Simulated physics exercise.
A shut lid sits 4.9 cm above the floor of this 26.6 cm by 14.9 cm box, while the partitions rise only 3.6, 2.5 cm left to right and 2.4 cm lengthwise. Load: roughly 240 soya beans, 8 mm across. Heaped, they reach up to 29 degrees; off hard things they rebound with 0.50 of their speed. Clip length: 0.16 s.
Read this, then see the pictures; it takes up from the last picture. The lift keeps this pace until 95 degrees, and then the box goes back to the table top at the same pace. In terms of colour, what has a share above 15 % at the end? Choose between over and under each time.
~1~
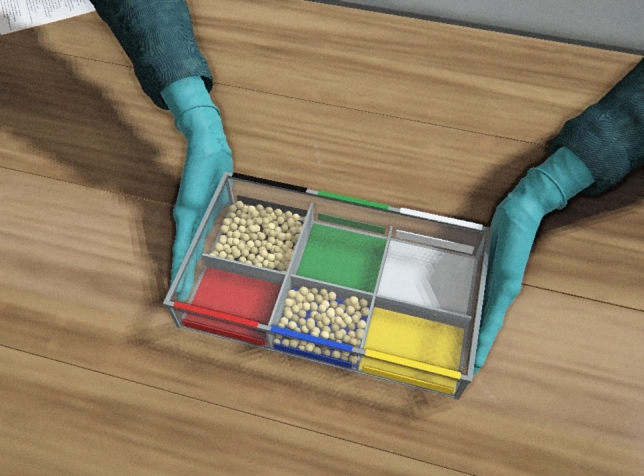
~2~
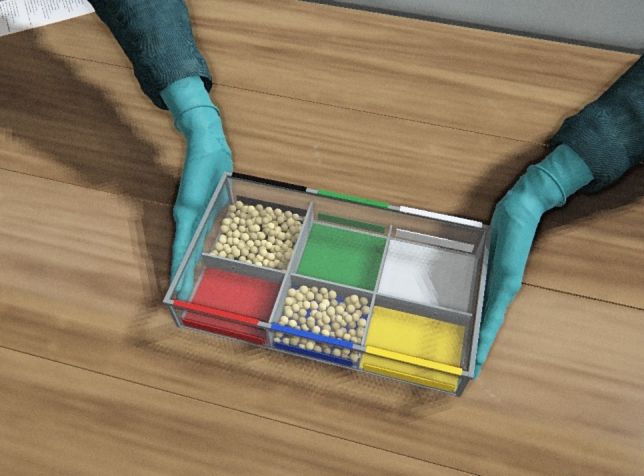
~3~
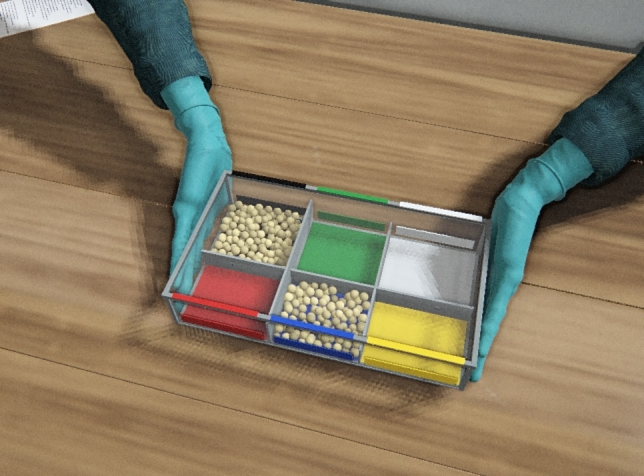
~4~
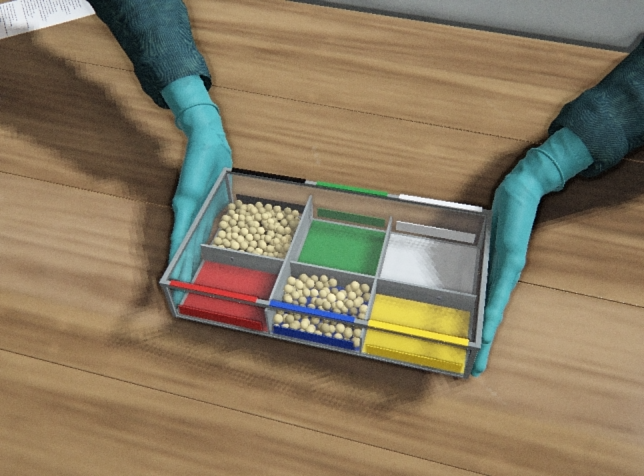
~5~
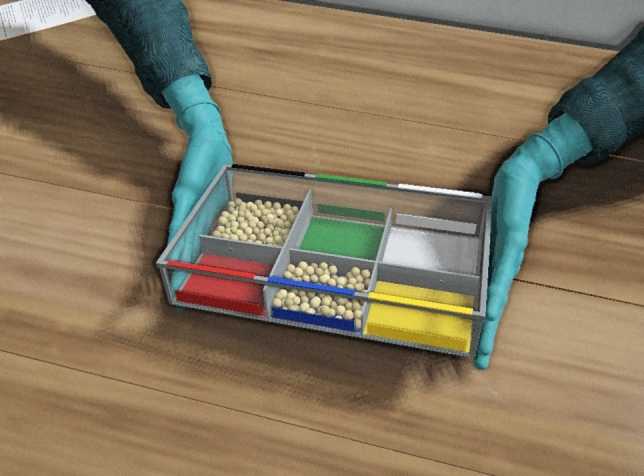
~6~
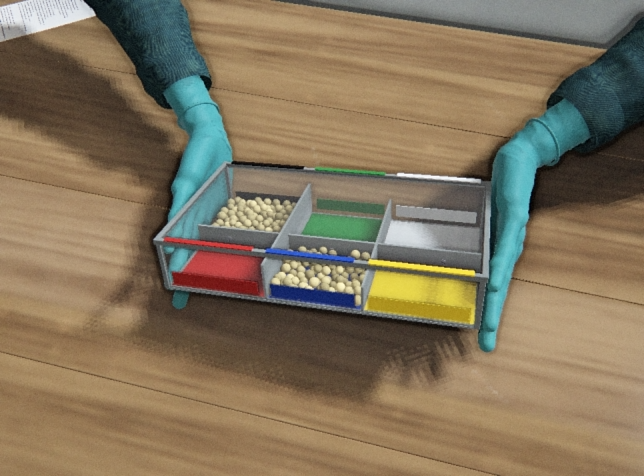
Red: Under. Blue: Under. Green: Over. Yellow: Under. White: Under. Black: Over.
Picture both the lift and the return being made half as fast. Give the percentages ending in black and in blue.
My answer: Black gets 70 %, while blue gets 5 %.
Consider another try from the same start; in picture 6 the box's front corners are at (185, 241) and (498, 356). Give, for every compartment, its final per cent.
Each compartment ends with this per cent: Red 0, blue 0, green 5, yellow 0, white 45 and black 50.
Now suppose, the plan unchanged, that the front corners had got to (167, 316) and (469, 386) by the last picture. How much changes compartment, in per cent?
My guess is close to 55 per cent.
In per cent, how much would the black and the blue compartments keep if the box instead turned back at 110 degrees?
Result - black 70 percent; blue 0 percent.
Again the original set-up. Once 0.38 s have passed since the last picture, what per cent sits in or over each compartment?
Red 0 %, blue 15 %, green 20 %, yellow 0 %, white 0 %, black 60 %.
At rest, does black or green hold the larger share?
Black.
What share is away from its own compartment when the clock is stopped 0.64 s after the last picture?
Share: Approx. 40 %.
Then, 0.38 s after the last picture, tilt 94 degrees; blue 15 %, green 20 %, black 60 %.
Then, 0.64 s after the last picture, tilt 37 degrees; green 30 %, black 70 %.
Then, 1.00 s after the last picture, tilt 0 degrees; green 30 %, black 70 %.
In the end, red 0 %, blue 0 %, green 30 %, yellow 0 %, white 0 %, black 70 %.
